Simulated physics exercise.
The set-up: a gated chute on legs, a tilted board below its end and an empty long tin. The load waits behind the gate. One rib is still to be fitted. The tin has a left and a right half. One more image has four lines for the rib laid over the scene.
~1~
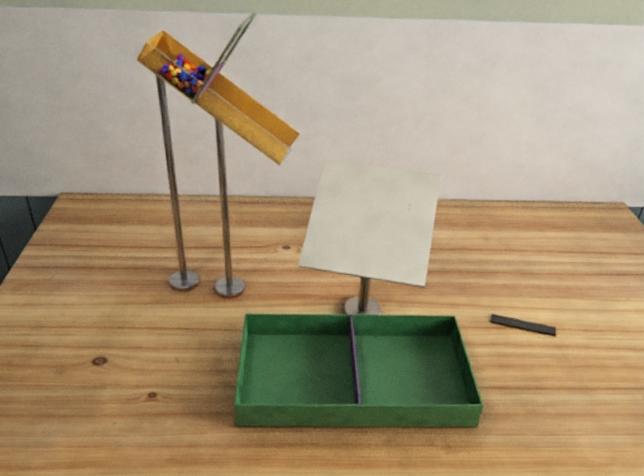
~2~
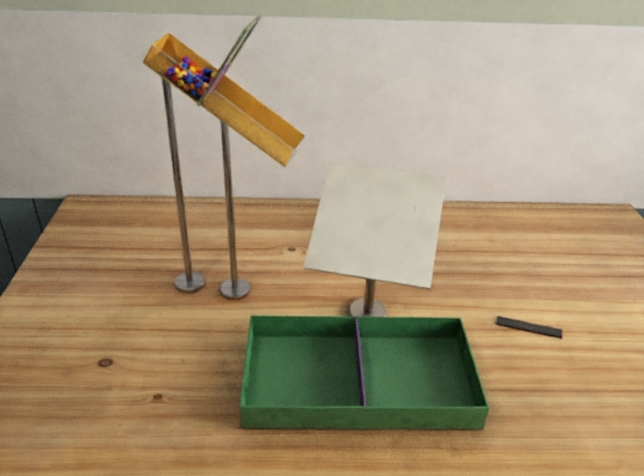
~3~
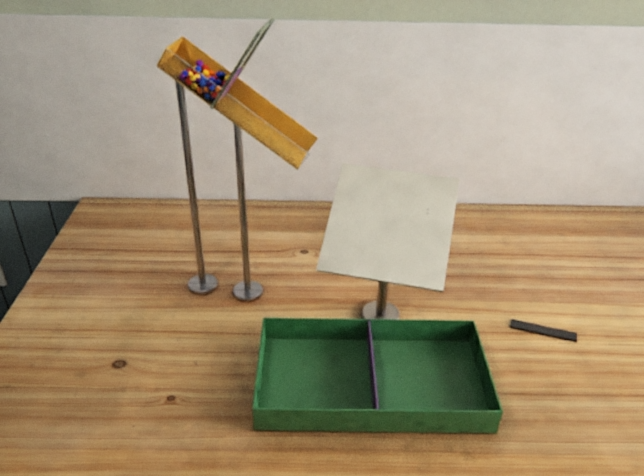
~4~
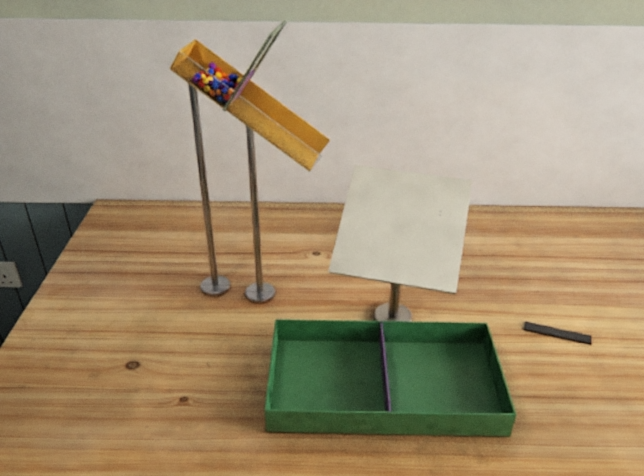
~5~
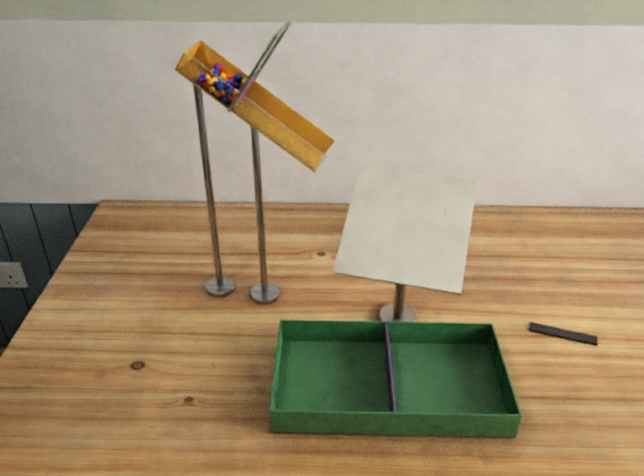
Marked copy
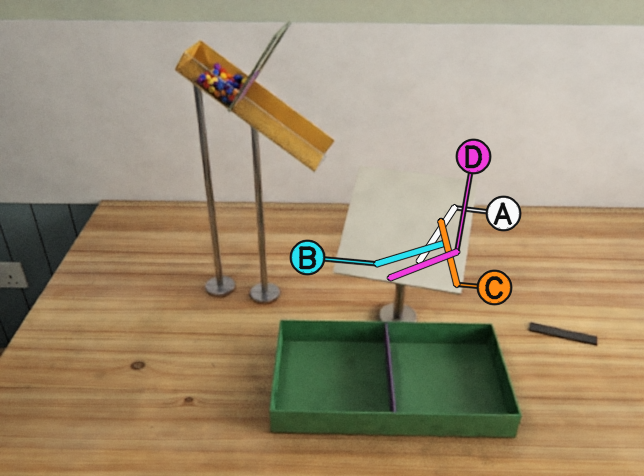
Yellow chute holding colourful beads behind a gate above a tilted pale board and empty green tin, all shifting slightly right in view.
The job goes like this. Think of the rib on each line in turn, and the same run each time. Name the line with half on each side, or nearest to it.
It is A.
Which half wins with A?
The right half.
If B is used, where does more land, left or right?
The left half.
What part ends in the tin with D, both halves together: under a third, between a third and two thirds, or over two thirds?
Over two thirds.
On the marked copy, line A from (454, 207) to (419, 261); line B from (444, 243) to (376, 263); line C from (441, 221) to (456, 284); line D from (456, 251) to (390, 277).
Choosing A, of what is caught, about a third in the left half, about two thirds in the right.
Choosing B, of what is caught, most in the left half, a small part in the right.
Choosing C, of what is caught, a small part in the left half, nearly all in the right.
Choosing D, of what is caught, most in the left half, a small part in the right.
